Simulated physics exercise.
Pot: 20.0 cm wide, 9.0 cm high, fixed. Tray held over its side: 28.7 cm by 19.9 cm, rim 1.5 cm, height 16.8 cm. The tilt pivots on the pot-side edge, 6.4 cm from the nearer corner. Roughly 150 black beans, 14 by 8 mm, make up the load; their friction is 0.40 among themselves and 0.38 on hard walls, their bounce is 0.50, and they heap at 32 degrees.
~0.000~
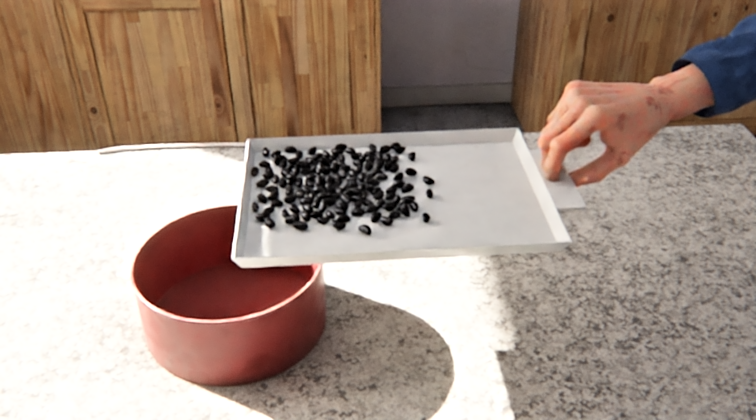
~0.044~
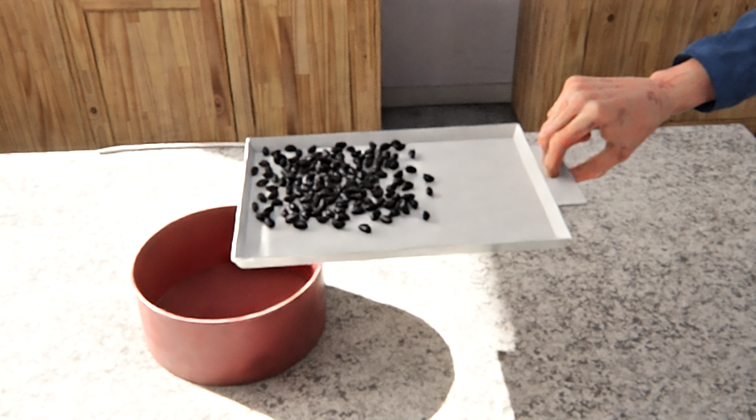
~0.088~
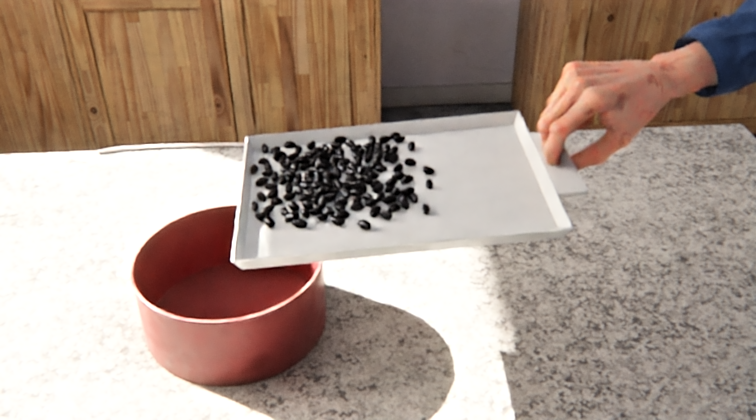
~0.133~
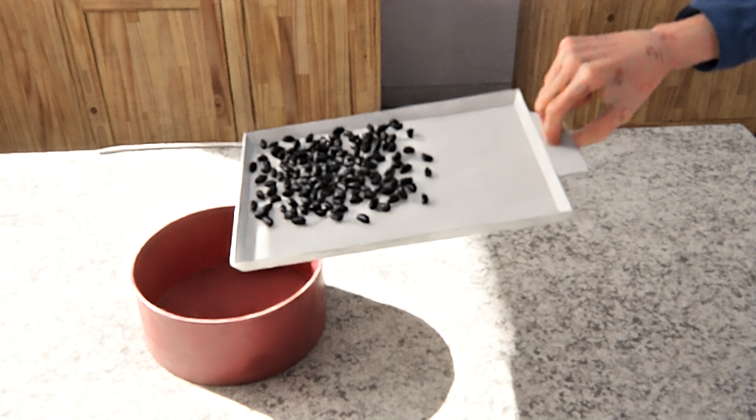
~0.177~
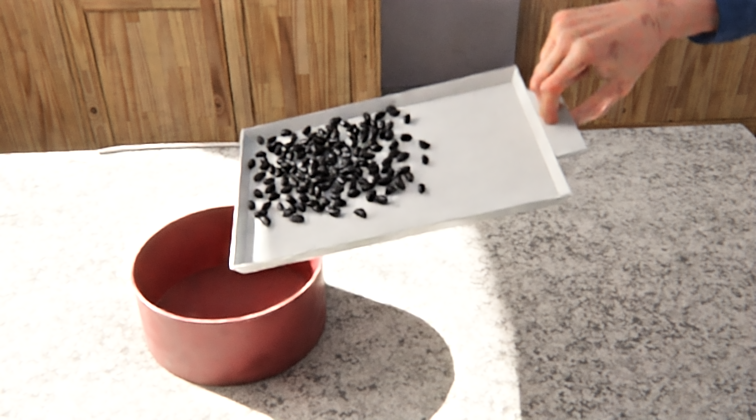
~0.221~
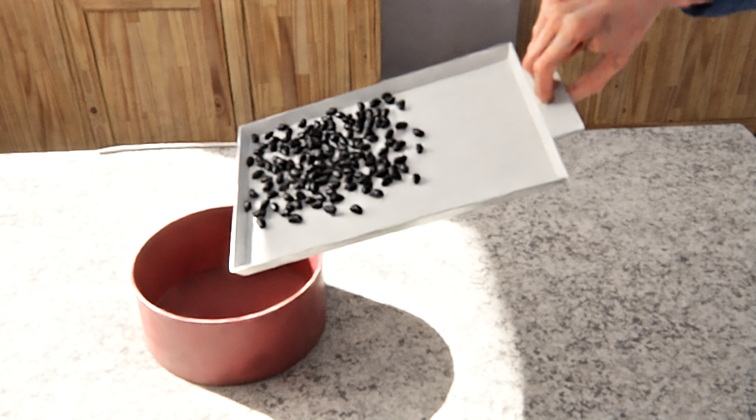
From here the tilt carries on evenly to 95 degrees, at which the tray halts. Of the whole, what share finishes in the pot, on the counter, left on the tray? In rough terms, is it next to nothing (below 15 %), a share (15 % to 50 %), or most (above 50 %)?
Result: Pot: A medium portion, counter: Above half, tray: Scant.
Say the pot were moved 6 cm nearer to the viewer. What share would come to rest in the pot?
My estimate: Some 100 per cent.
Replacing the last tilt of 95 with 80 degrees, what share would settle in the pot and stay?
The pot would get around 40 per cent.
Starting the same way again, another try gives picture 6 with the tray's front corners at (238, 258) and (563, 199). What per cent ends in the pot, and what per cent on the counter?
That works out as pot 60 and counter 40.
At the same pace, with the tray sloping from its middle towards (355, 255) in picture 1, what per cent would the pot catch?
Roughly 5 percent of them.
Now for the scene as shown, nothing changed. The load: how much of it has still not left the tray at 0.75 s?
Reading: Approx. 30%.
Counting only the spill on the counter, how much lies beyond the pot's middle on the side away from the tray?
About 80 per cent.
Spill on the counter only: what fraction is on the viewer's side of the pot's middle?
Roughly 100 per cent.
After 0.54 s, tilt 56 degrees; the tray holds 100 %, the pot 0 %.
Then, at 0.75 s, tilt 81 degrees; the tray holds 30 %, the pot 15 %.
Then, at 1.08 s, tilt 95 degrees; the tray holds 0 %, the pot 35 %.
In the end, at 2.5 s, pot 35 %, counter 65 %, tray 0 %.
